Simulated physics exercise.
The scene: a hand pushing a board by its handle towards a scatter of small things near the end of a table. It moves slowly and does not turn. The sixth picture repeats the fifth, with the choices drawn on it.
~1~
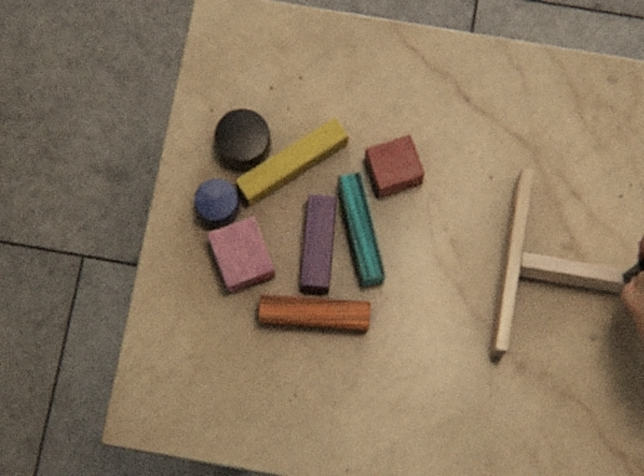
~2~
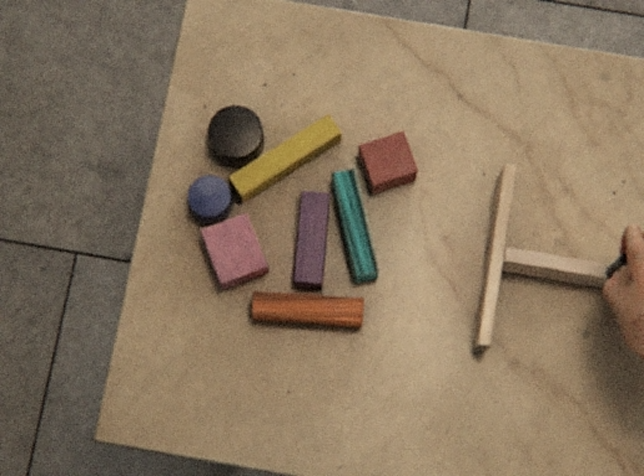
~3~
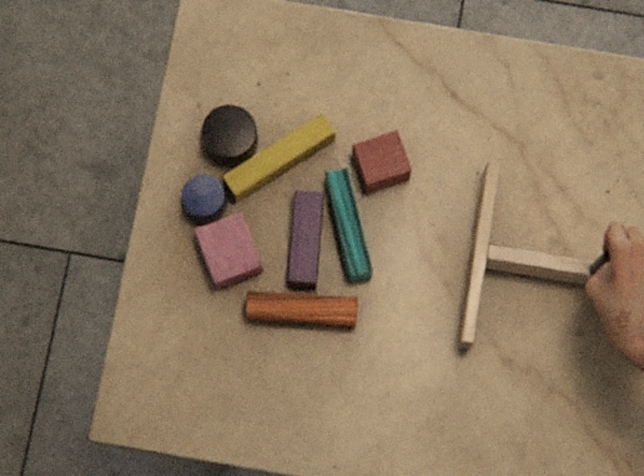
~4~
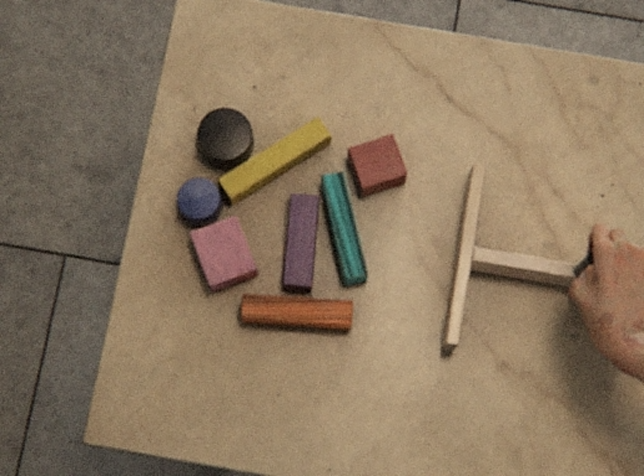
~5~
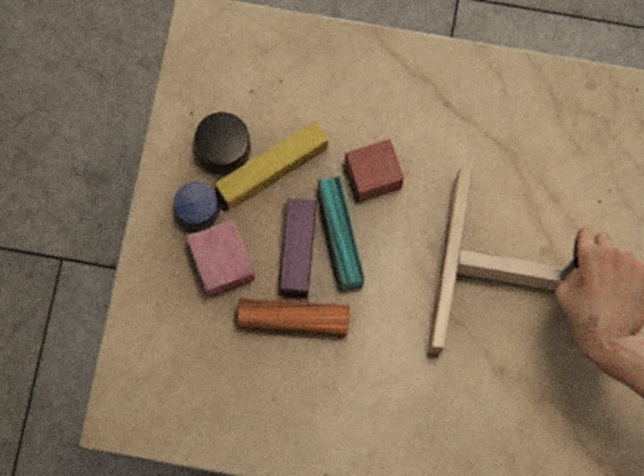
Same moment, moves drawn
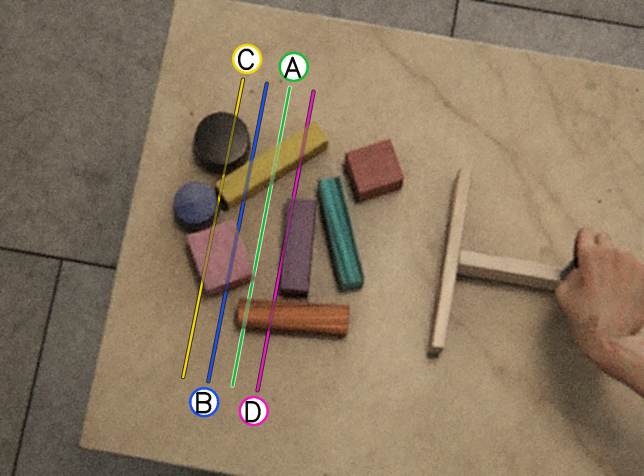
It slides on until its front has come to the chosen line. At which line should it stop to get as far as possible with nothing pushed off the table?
At B, and not beyond.
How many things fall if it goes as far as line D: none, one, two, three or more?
In all, none.
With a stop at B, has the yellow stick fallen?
By then, no.
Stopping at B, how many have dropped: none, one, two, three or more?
By then, none.
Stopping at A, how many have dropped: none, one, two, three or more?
The count is none.
On the copy, A at (262, 233); B at (238, 229); C at (214, 224); D at (286, 237).
On B. First, board (375, 242); red block (352, 161); turquoise stick (334, 232).
Then, board (298, 229); black tin (205, 137); blue tin (191, 204).
Finally, board (242, 219); black tin (154, 127); blue tin (141, 193); nothing has fallen.
By contrast, A is safe but short; C drops the black tin and blue tin; D is safe but short.
